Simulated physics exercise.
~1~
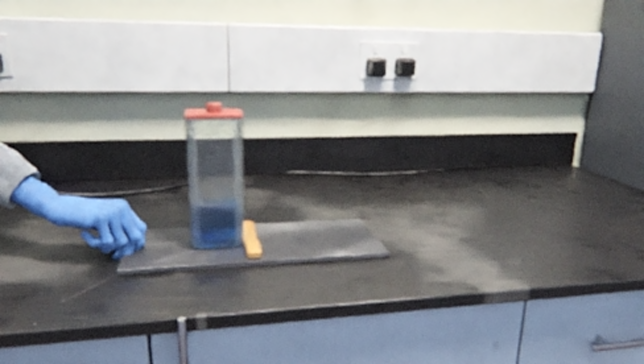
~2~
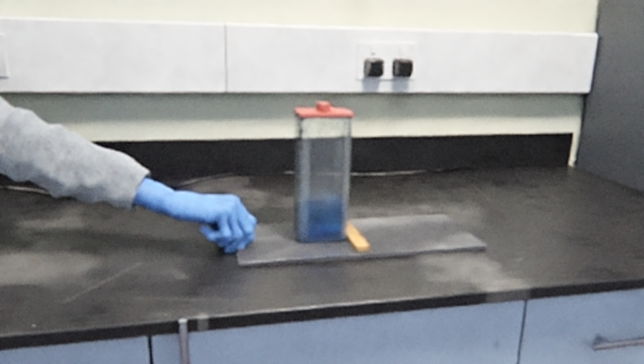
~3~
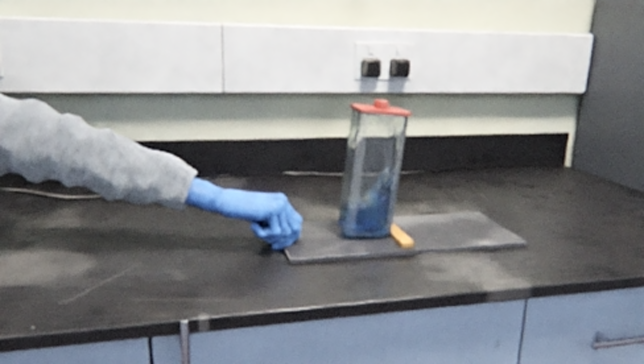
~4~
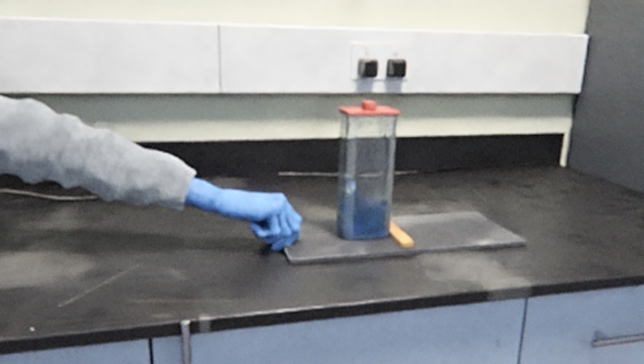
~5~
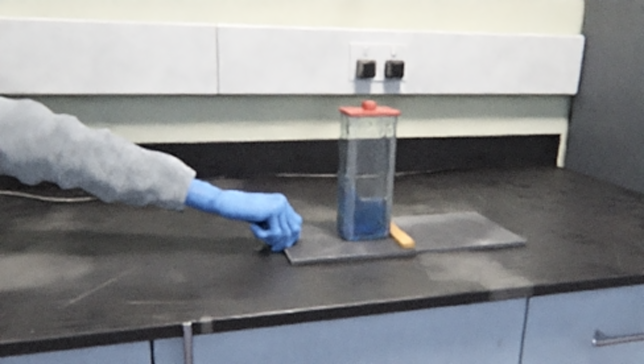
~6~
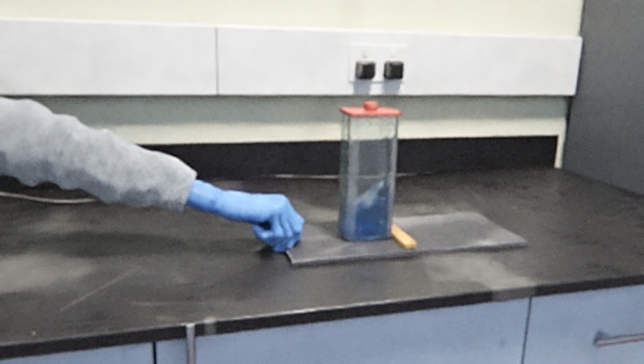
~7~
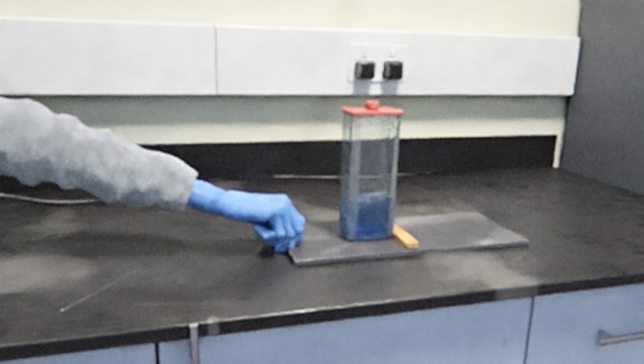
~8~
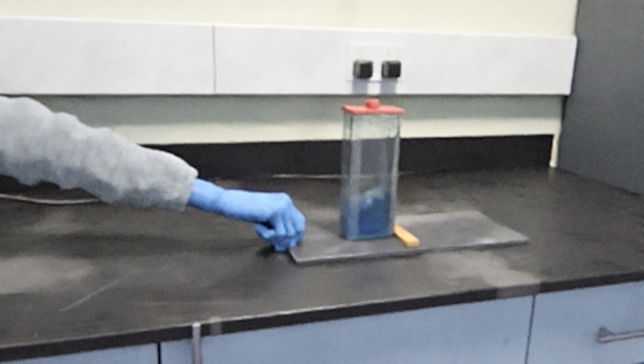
A blue-gloved hand pushing a board right along a dark bench, then stopping, the square bottle of blue liquid rocking but staying upright.
